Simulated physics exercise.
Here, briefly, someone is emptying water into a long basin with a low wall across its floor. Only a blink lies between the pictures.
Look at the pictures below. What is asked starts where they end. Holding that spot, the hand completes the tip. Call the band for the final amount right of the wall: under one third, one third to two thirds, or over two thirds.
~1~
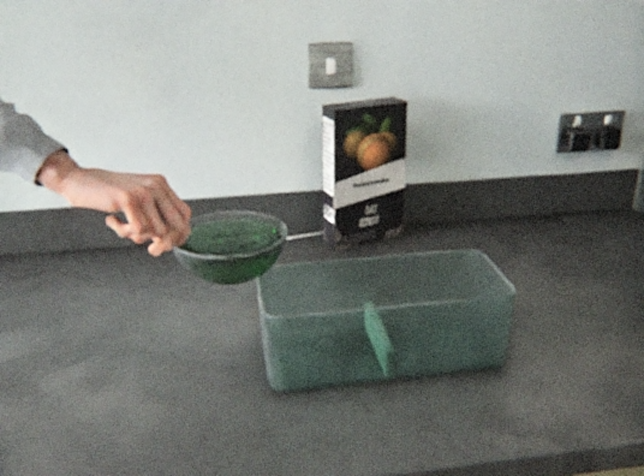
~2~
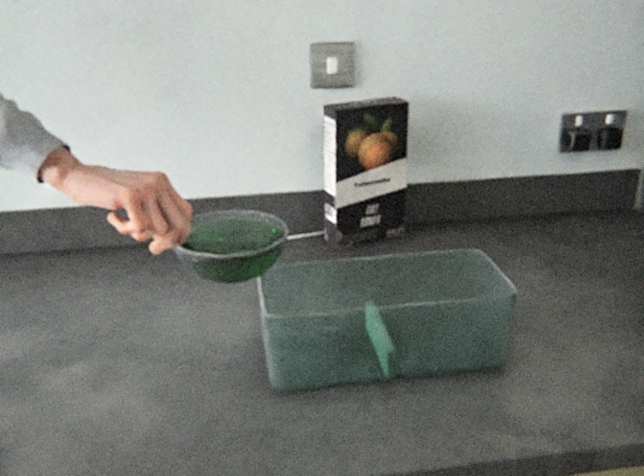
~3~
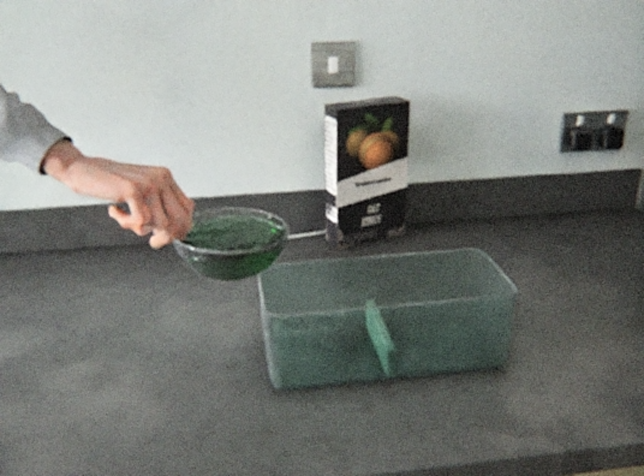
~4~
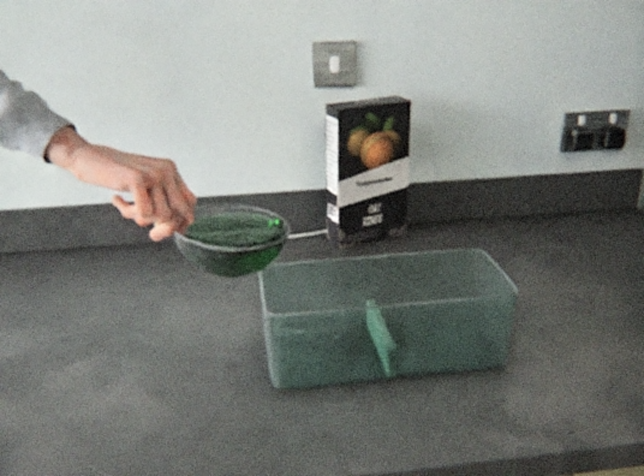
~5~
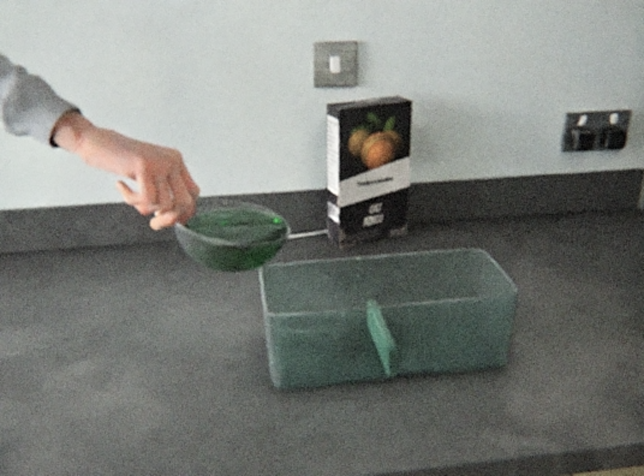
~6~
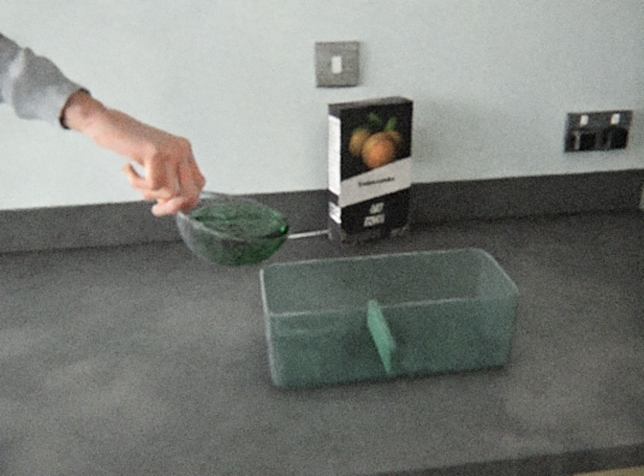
Band: Under one third.
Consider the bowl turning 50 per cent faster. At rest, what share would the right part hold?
I'd say roughly 20 in every hundred ends up there.
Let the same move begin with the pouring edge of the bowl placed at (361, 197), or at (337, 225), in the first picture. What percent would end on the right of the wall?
Near 90 in a hundred first, near 90 in a hundred second.
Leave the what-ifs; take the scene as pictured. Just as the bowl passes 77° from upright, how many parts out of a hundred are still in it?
I'd reckon near 25 percent is still held at that tilt.
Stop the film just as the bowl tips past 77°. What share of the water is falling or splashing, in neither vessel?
About 50 per cent.
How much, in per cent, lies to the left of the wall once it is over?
Some 90 parts in a hundred.
A moment on, the bowl is tipped on its side and 24 per cent is still to pour, 28 is left of the wall and 0 right of it.
Next, the bowl is tipped right over and 0 per cent is still to pour, 90 is left of the wall and 7 right of it.
Then the bowl is tipped right over and 0 per cent is still to pour, 91 is left of the wall and 8 right of it.
Later the bowl is tipped right over and 0 per cent is still to pour, 88 is left of the wall and 10 right of it.
In the end 88 per cent lies left of the wall, 10 right of it and 1 outside.
